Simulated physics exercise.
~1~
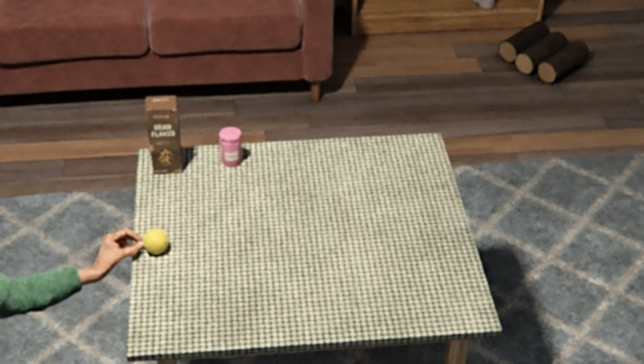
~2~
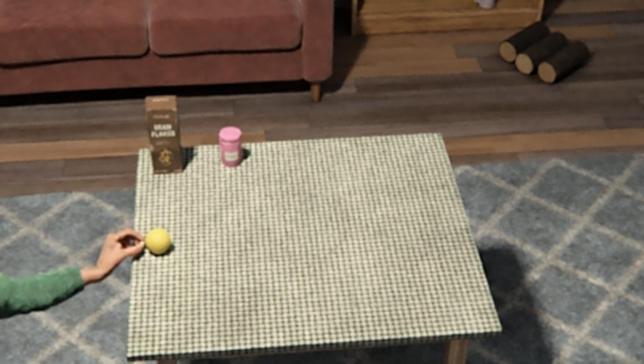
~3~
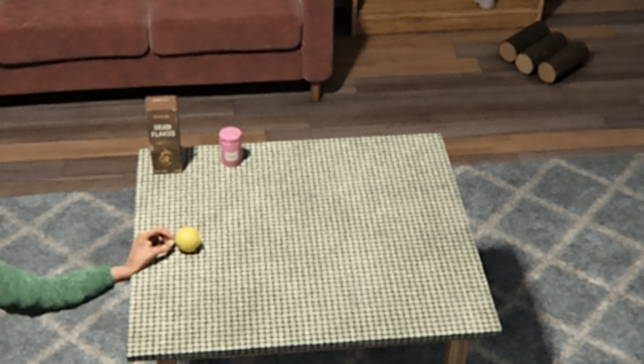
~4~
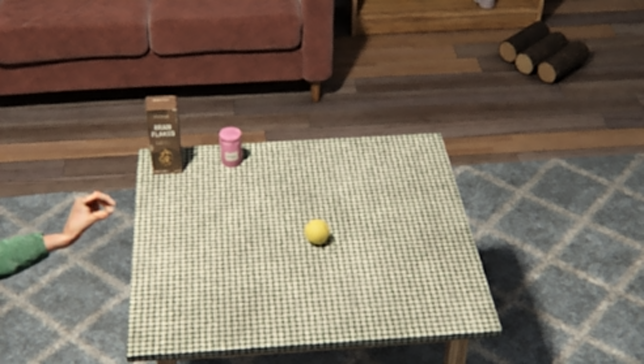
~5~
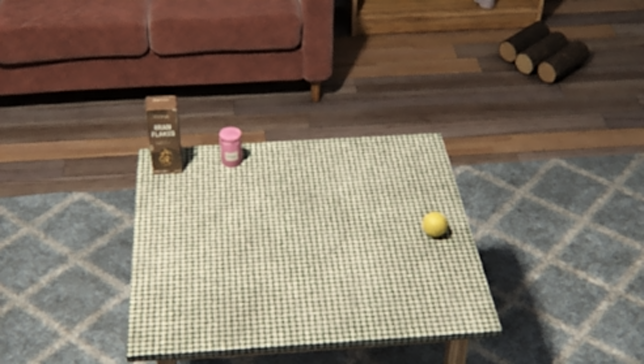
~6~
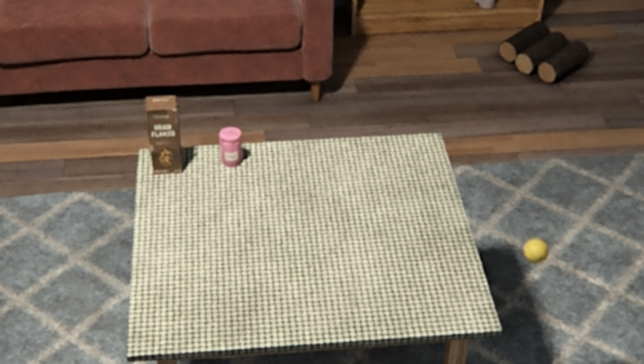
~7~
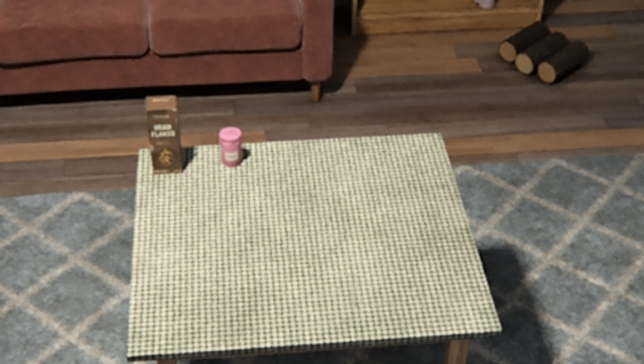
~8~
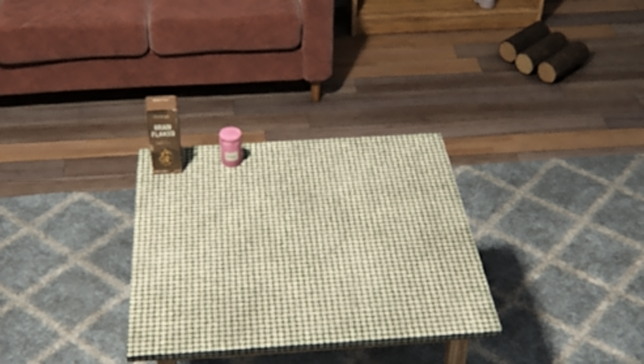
Yellow lemon shoved by a hand rolling right across a checked tabletop past a carton and pink jar, dropping off the edge and out of sight.
